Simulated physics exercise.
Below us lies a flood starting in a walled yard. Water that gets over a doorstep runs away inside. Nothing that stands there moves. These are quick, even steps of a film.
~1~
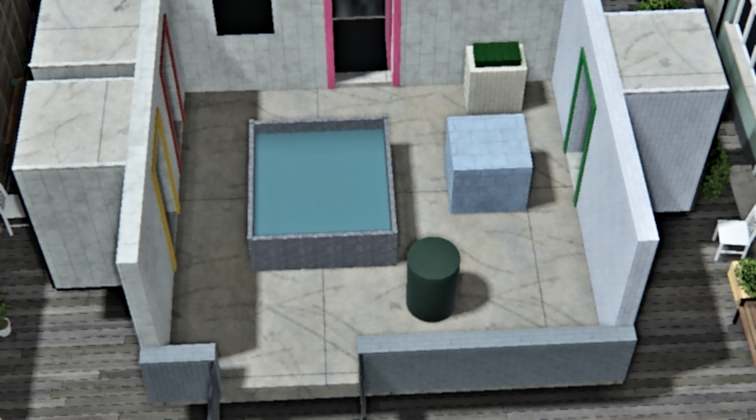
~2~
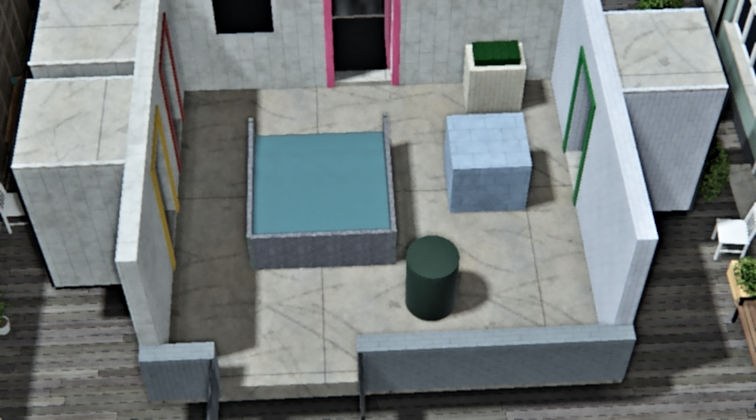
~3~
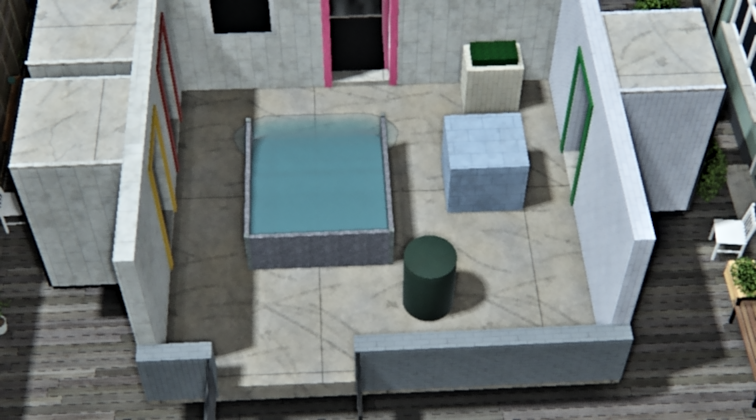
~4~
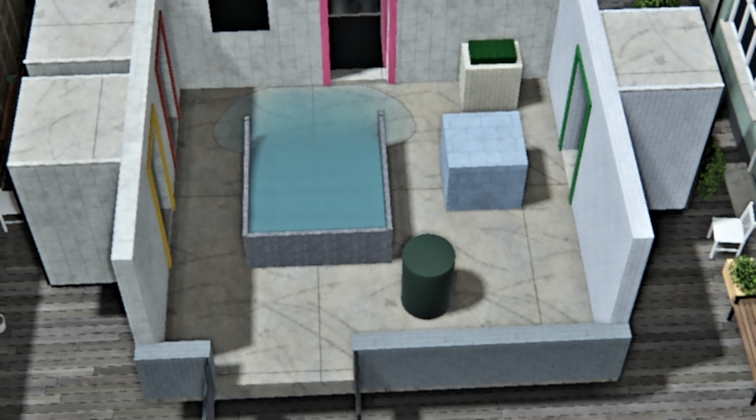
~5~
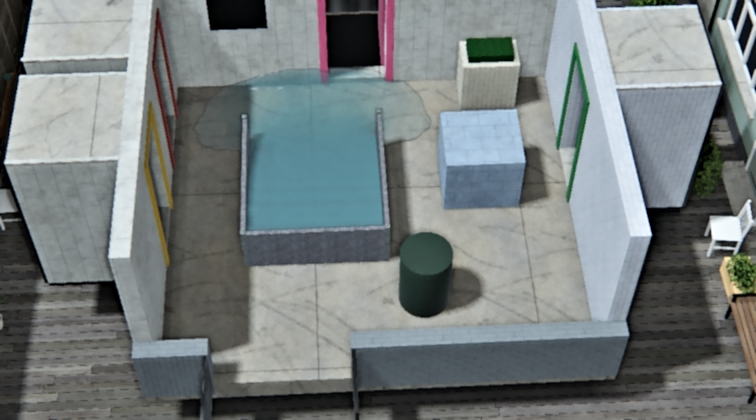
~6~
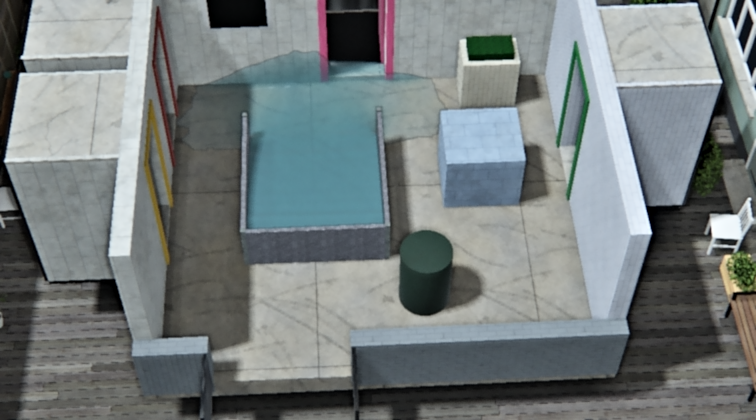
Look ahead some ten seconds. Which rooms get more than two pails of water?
The yellow door admits no more than that; the red door lets in a lot; the pink door lets in a lot; the green door lets in a lot.
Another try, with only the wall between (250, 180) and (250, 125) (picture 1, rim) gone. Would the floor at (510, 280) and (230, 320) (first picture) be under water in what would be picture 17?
As listed: Free of water, awash.
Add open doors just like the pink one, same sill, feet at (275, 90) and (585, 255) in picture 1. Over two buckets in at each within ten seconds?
As listed: Lets more in, is under.
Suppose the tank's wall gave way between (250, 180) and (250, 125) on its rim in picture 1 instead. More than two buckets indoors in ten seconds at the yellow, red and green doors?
One by one: The yellow door takes more; the red door floods; the green door floods.
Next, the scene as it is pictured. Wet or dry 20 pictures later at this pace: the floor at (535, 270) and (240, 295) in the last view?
As listed: Free of water, flooded.
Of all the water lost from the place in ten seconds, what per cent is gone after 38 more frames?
Roughly 80 per cent.
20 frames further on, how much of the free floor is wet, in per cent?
I make it 60 per cent.
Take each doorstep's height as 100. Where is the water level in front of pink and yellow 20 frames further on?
In turn 200 and 90 per cent.
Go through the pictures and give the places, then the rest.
The tank at (321, 179) is whole and still, in the first frame.
The front is at a hidden place, out from the gap on the tank's far side, in the second frame.
Water pours out on the tank's far side and has run to (239, 137), in the third frame.
Water pours out on the tank's far side and has run to (230, 112), in the fourth frame.
Water pours out on the tank's far side and has run to (405, 88), in the fifth frame.
Water pours out on the tank's far side and has run to (427, 80), in the sixth frame.
A moment on, water covers 20 % of the floor; the yellow door not reached, the red door wet at the sill, nothing in, the pink door far over two buckets in, the green door not reached.
Next, water covers 35 % of the floor; the yellow door wet at the sill, nothing in, the red door under two buckets in, the pink door far over two buckets in, the green door not reached.
Then, water covers 60 % of the floor; the yellow door wet at the sill, nothing in, the red door far over two buckets in, the pink door far over two buckets in, the green door under two buckets in.
Later, water covers 80 % of the floor; the yellow door wet at the sill, nothing in, the red door far over two buckets in, the pink door far over two buckets in, the green door over two buckets in.
In the end, water covers 95 % of the floor; the yellow door wet at the sill, nothing in, the red door far over two buckets in, the pink door far over two buckets in, the green door far over two buckets in.
